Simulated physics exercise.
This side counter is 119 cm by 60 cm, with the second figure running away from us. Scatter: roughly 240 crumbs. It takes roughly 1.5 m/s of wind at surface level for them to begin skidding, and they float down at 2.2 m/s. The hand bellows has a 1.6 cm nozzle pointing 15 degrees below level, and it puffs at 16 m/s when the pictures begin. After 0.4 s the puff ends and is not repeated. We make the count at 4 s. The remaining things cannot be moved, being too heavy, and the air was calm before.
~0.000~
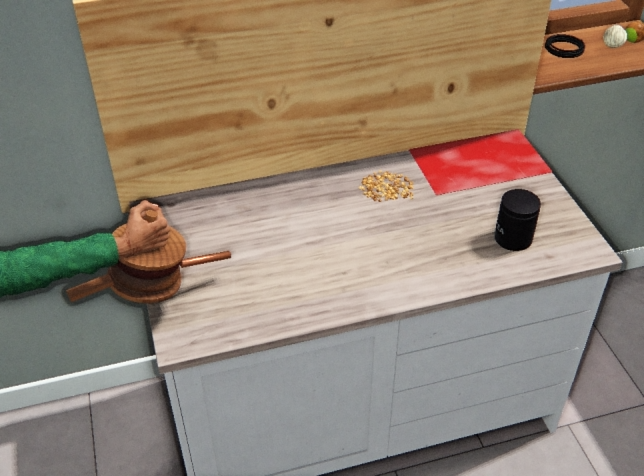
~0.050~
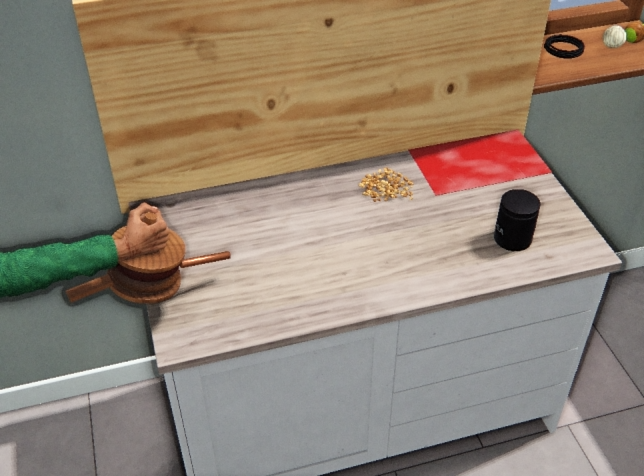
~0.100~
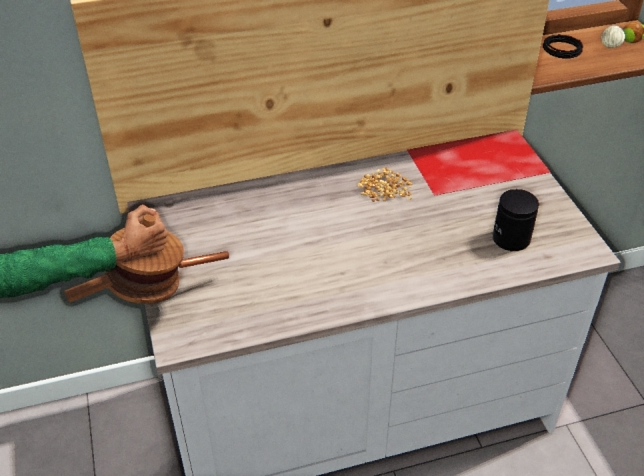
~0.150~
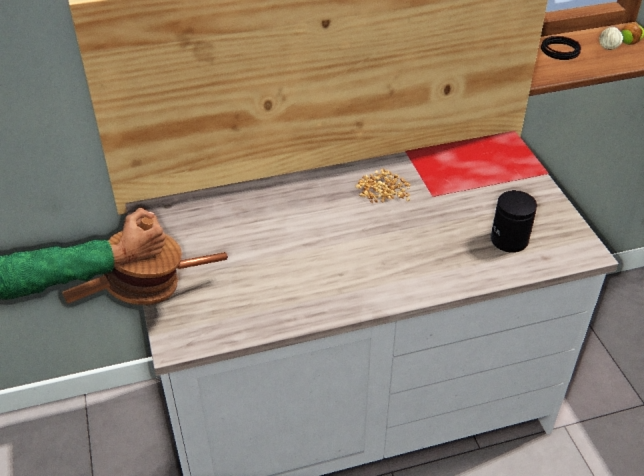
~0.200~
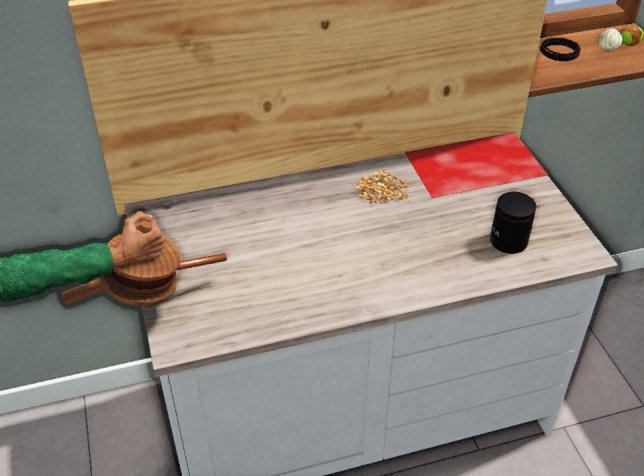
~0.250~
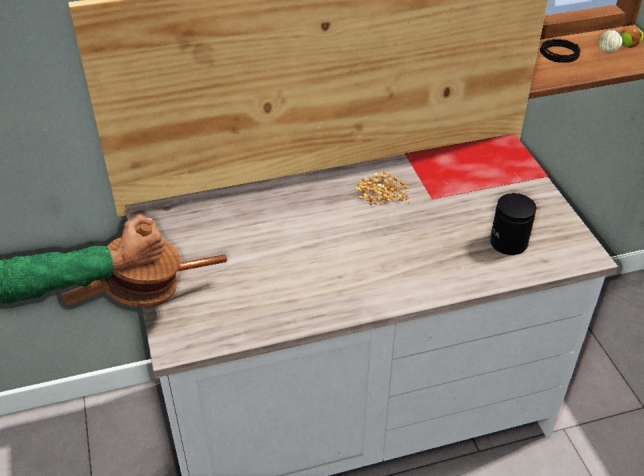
An arm in a green sleeve reaches in from the left, its hand on a round brown wooden bellows, at a pale wood-topped counter seen from above at an angle. A small heap of golden crumbs lies near the back beside a red sheet, with a black jar at right and a wooden panel behind. The crumbs stay still, and the view barely drifts.
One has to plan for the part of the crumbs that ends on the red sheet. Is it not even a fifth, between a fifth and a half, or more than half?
The majority.
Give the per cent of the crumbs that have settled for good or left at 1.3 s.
About 100 per cent.
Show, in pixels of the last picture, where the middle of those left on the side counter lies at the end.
It lands close to (454, 150) in the last picture.
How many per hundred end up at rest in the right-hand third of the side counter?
Some 90 per cent.
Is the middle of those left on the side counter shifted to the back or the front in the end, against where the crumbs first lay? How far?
Looks like a rearward shift by some 10 cm.
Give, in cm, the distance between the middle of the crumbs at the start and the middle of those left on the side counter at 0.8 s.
The middle is some 30 cm from where it began.
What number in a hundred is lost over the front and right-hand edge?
Roughly 0 per cent at the front edge and 2 per cent at the right-hand edge.
After 0.8 s the count stands so, 91 % are on the red sheet; the middle of those left on the top is near (455, 153).
After 1.3 s the count stands so, 91 % are on the red sheet; the middle of those left on the top is near (454, 150).
After 2.2 s the count stands so, 90 % are on the red sheet; the middle of those left on the top is near (454, 150).
After 4.0 s, at the end, 90 % are on the red sheet; the middle of those left on the top is near (454, 150).
